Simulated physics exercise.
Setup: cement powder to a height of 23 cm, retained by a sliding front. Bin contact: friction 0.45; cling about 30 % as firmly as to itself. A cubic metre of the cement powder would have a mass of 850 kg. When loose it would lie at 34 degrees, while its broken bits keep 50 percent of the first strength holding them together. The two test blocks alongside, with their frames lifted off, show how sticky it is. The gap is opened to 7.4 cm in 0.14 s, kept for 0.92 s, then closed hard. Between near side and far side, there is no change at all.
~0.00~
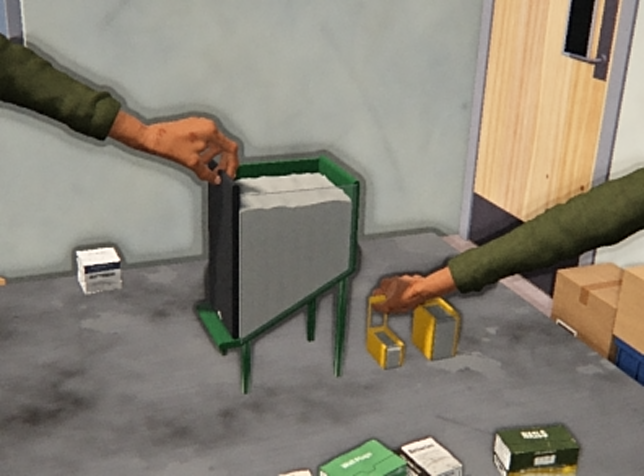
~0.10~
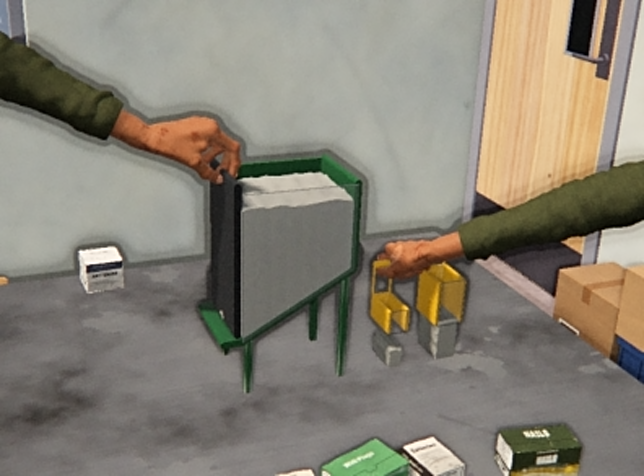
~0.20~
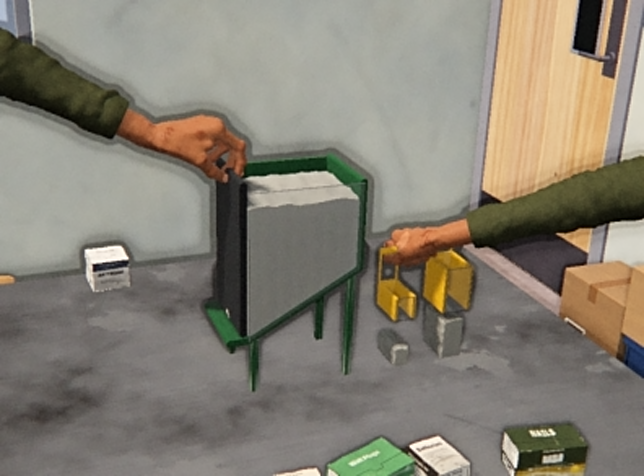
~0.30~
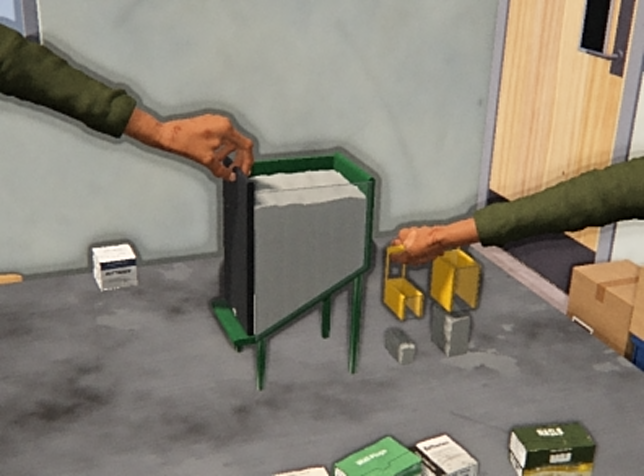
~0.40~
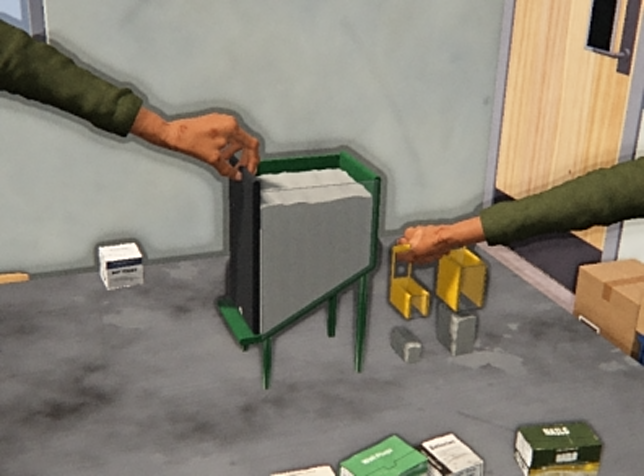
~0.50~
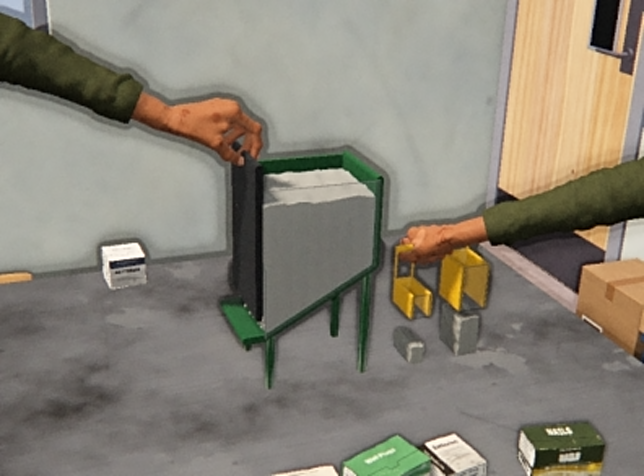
The clip opens on one hand gripping the dark front panel of a green-legged bin packed with grey powder, while another lifts yellow moulds off two small grey blocks, which stay standing. The view shifts slightly, then the left hand raises the panel a little, and the powder shows no visible movement.
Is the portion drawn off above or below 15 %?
The outcome lies beneath 15 %.
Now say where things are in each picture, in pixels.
In the first frame, top of the hatch at (236, 189), not yet moved; top of the cement powder at (348, 200); blocks stand 3.6 cm, 7.6 cm (left to right).
In the second frame, top of the hatch at (238, 189), not yet moved; top of the cement powder at (350, 199); blocks stand 3.6 cm, 7.6 cm (left to right).
In the third frame, top of the hatch at (244, 187), not yet moved; top of the cement powder at (355, 198); blocks stand 3.6 cm, 7.6 cm (left to right).
In the fourth frame, top of the hatch at (251, 186), not yet moved; top of the cement powder at (362, 197); blocks stand 3.6 cm, 7.6 cm (left to right).
In the fifth frame, top of the hatch at (257, 185), not yet moved; top of the cement powder at (368, 196); blocks stand 3.6 cm, 7.6 cm (left to right).
In the sixth frame, top of the hatch at (260, 170), moved 2.4 cm; top of the cement powder at (371, 195); blocks stand 3.6 cm, 7.6 cm (left to right).
After 0.76 s, the hatch is 7.4 cm open and 0 % is out.
After 1.06 s, the hatch is 7.4 cm open and 0 % is out.
After 1.36 s, the hatch is 7.4 cm open and 0 % is out.
After 1.65 s, the hatch is 2.0 cm open and 0 % is out.
After 1.93 s, at the end, the hatch is shut and 0 % is out.
